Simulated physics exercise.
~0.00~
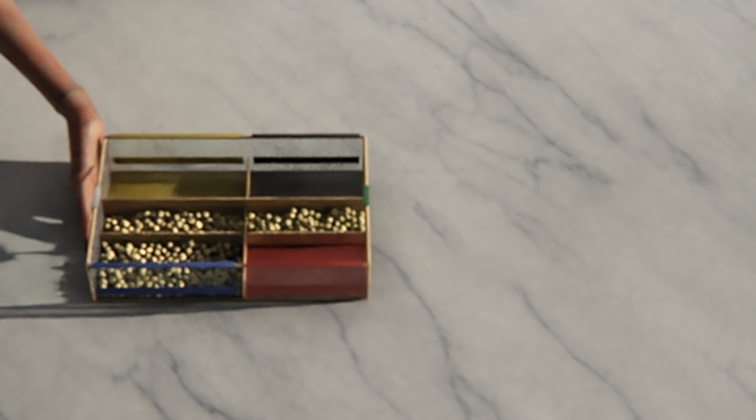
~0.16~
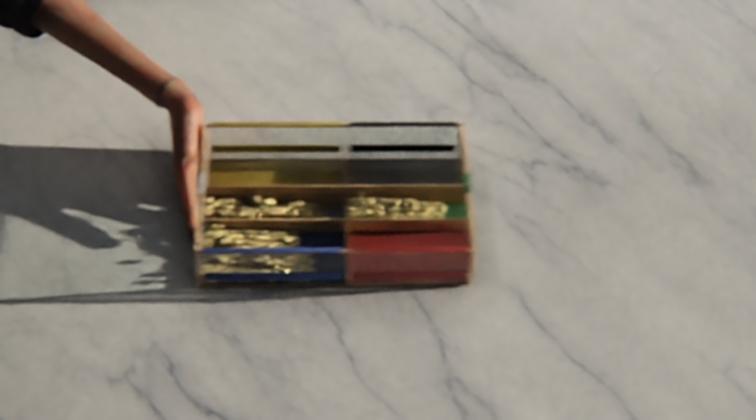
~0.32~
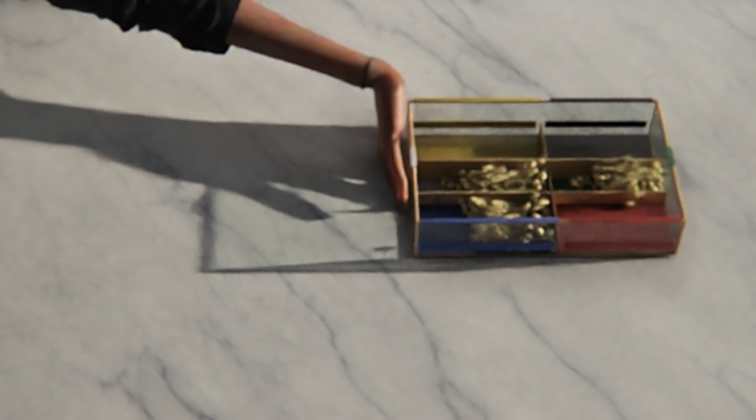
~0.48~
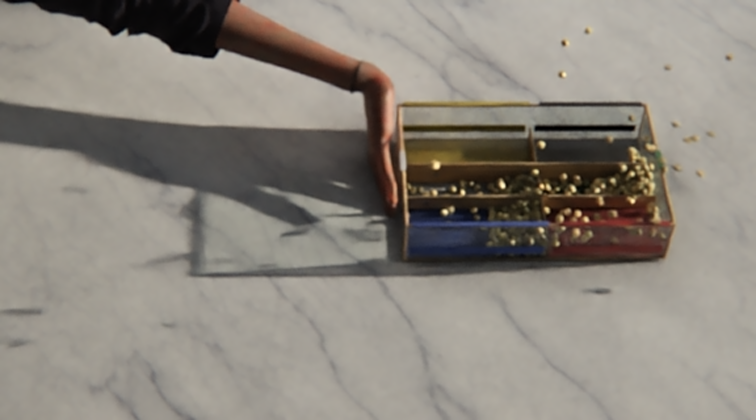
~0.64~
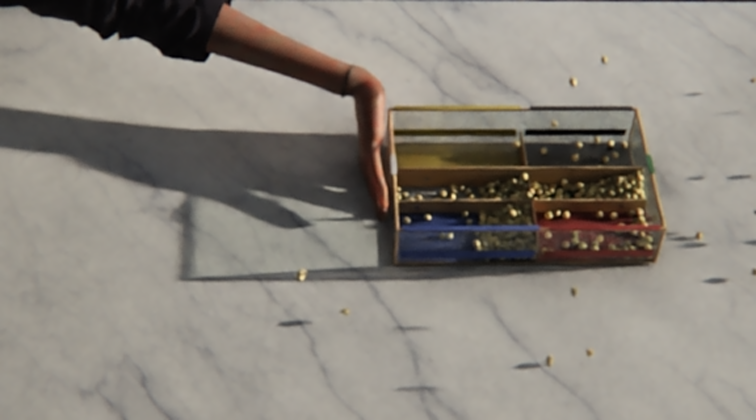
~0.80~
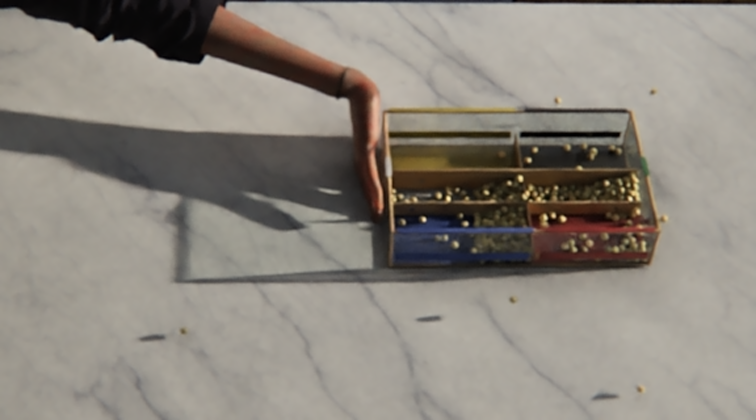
To begin with, a hand rests against the left side of a clear-walled, divided tray on pale marble, with small golden beans filling some sections and a red one empty at the front right. The hand pushes the tray rightward, and the beans blur and bunch toward the left of their sections. The tray then stops abruptly, and the beans surge right and leap over the dividers, some flying clear of the walls. Strays bounce across the marble on several sides. Finally the tray sits still against the hand, most beans inside, with some now scattered in the red and dark right-hand sections.
